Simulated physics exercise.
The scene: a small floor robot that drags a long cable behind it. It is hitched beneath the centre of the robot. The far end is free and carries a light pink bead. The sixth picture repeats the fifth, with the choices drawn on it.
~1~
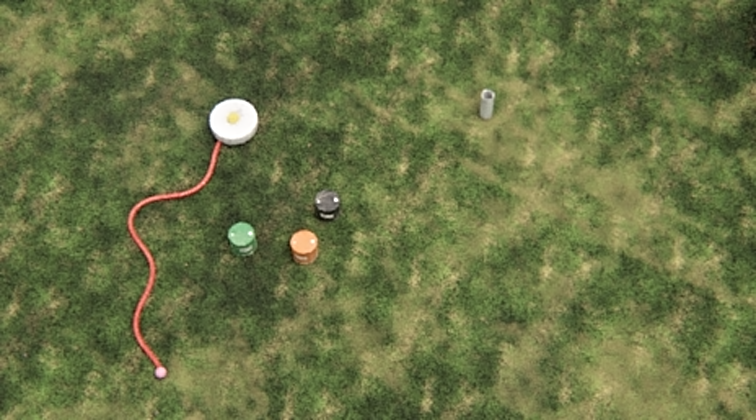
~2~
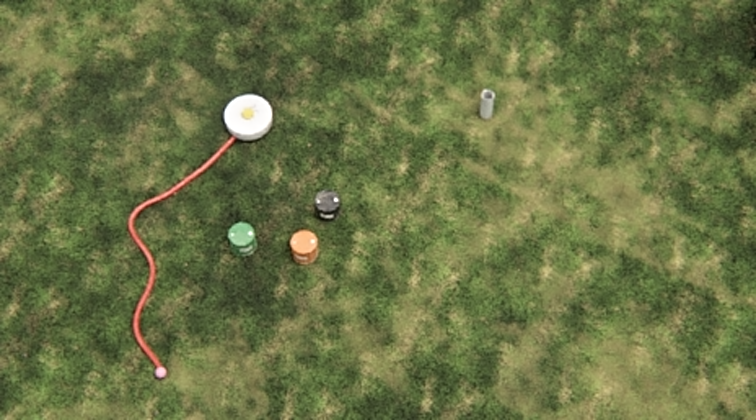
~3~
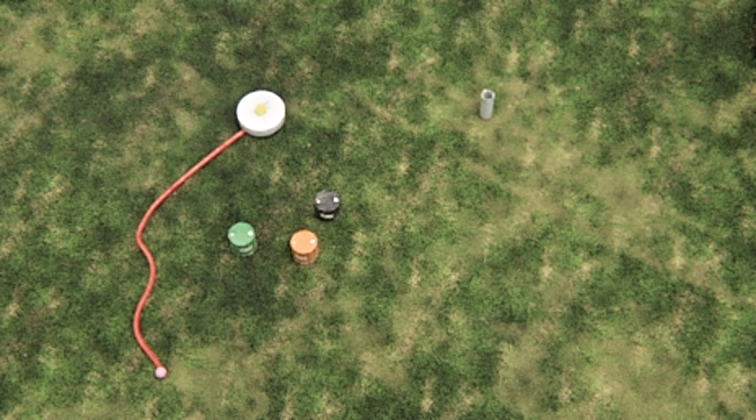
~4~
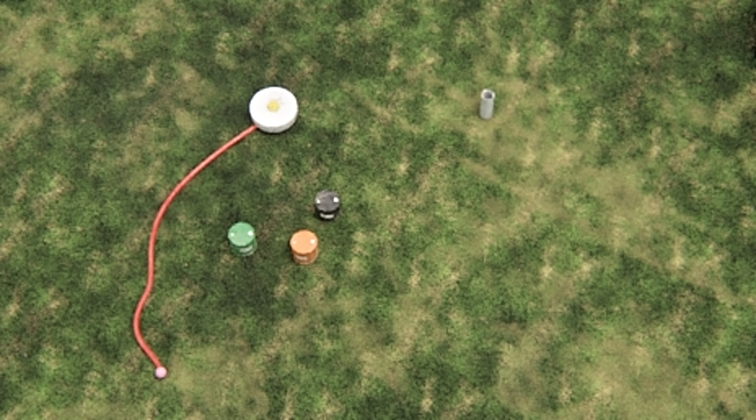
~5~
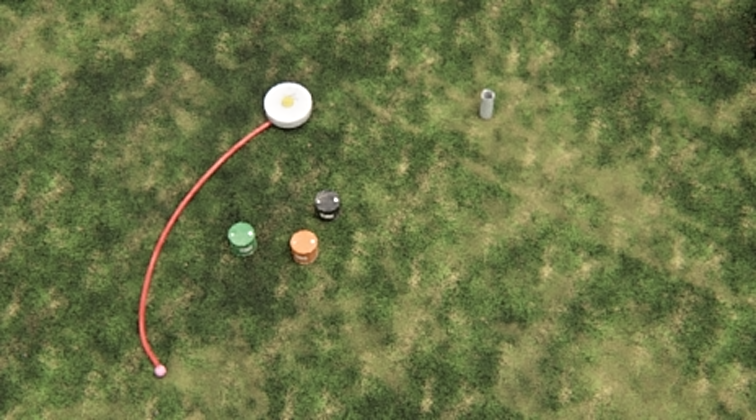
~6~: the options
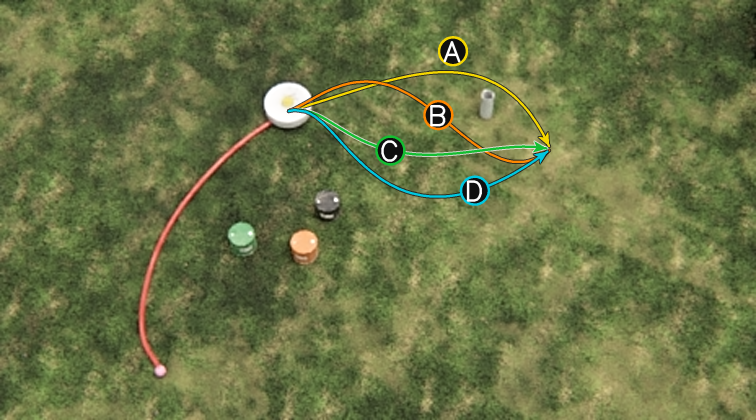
On a patch of mottled grass, a round white robot trails a wavy red cable ending in a pale pink bead, with green, orange and black pots nearby and a pale post standing off to the right. The robot glides steadily right and slightly upward, and the cable's bends straighten into one smooth curve while the bead barely moves.
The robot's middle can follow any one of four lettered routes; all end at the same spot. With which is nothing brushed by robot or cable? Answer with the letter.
It should follow B.
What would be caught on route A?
The white post.
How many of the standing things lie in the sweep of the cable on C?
It sweeps two.
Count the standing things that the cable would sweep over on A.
It sweeps one.
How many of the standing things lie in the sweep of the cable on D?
Three.
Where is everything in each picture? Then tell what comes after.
In the first frame, green pot (243, 239); black pot (328, 206); orange pot (305, 247).
In the second frame, robot (249, 118); free end (161, 373).
In the third frame, robot (261, 115); black pot (328, 206).
In the fourth frame, robot (274, 111); white post (487, 105).
In the fifth frame, robot (288, 106); free end (160, 371); green pot (243, 239); black pot (328, 206); orange pot (305, 247).
On the marked copy, A from (289, 111) via (435, 72) to (549, 146); B from (289, 111) via (421, 102) to (549, 150); C from (289, 111) via (413, 154) to (547, 148); D from (289, 111) via (405, 191) to (548, 151).
With B. Early on, robot (391, 81), middle of the cable (256, 175), free end (160, 302).
Further on, robot (478, 142), middle of the cable (309, 170), free end (181, 268).
At the end, robot (551, 145), middle of the cable (383, 181), free end (222, 229); nothing has been touched.
As for the rest, A meets the white post; C meets the green pot and black pot; D meets the green pot, black pot and orange pot.
